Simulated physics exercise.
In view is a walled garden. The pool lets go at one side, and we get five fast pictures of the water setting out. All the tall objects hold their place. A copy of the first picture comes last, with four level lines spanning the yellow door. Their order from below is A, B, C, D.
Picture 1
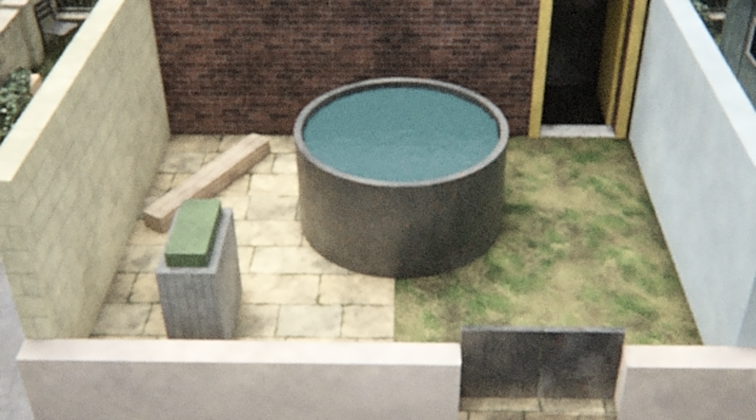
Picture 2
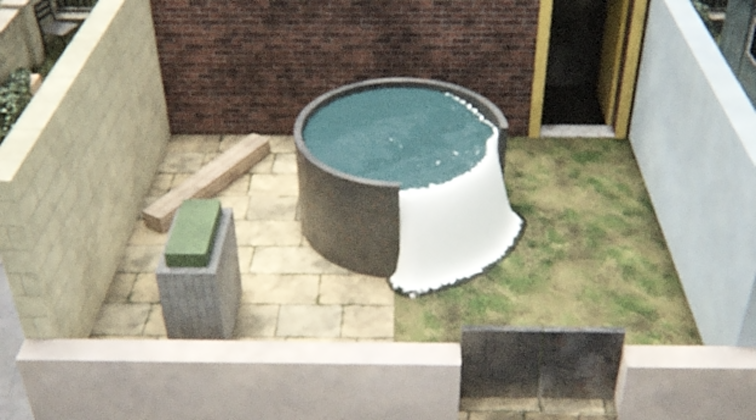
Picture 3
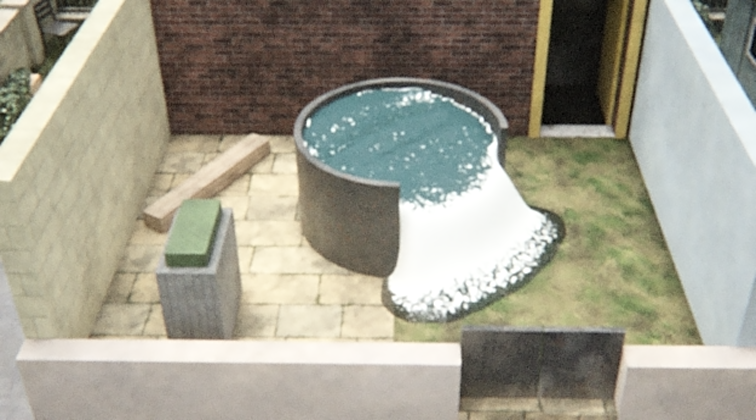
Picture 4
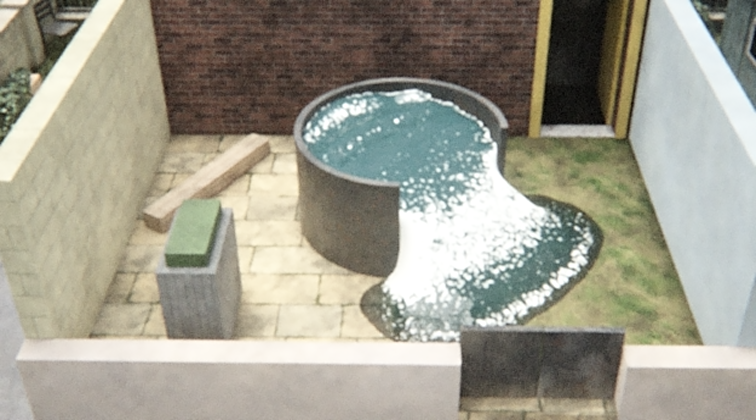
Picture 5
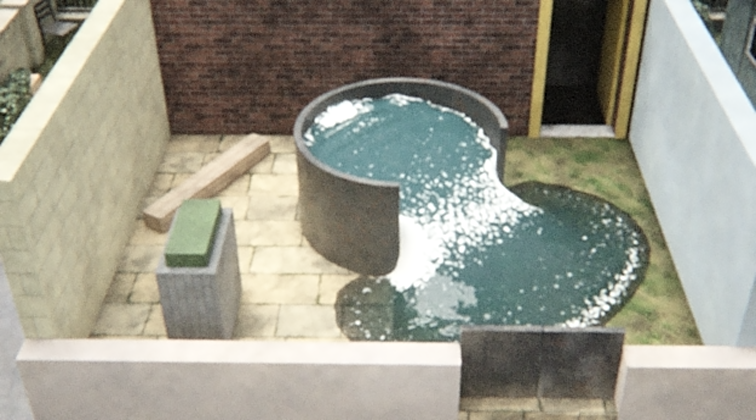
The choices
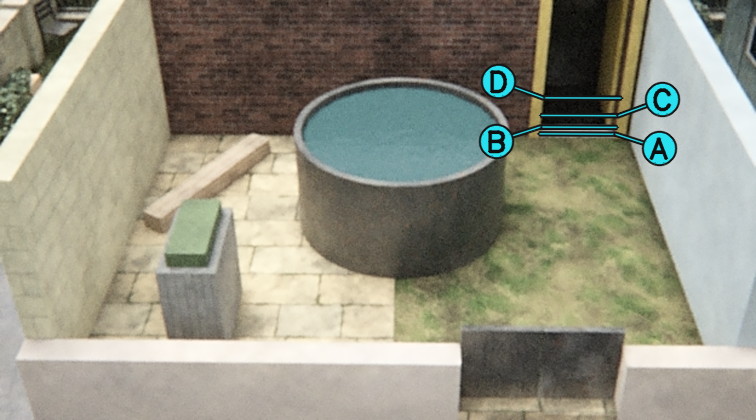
Water in a round pool burst out through an opening in its front right side, poured down in a white, foamy sheet, and spread across the grass and some paving inside the walled garden.
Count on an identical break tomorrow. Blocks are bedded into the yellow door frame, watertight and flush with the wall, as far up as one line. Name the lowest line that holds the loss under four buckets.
Use mark C.
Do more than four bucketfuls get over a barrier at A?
Yes, that goes wrong.
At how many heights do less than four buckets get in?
Two of the four.
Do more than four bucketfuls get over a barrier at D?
No, not at all.
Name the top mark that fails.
That would be B.
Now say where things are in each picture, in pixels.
Water in the pool at rest, its middle at (401, 134); foot of the yellow doorway at (577, 137); shut gate at (541, 340), in the first frame.
In the second frame, 2 % of the ground under water, visible out to (506, 212).
In the third frame, 7 % of the ground under water, visible out to (546, 213).
In the fourth frame, 14 % of the ground under water, visible out to (574, 210).
In the fifth frame, 26 % of the ground under water, visible out to (630, 223).
In cyan, A at (577, 133); B at (578, 127); C at (579, 115); D at (581, 98); from the bottom up A, B, C, D.
With A, dozens of bucketfuls pour in.
With B, some 15 bucketfuls get in.
With C, a bucket or two gets in.
With D, nothing gets over.
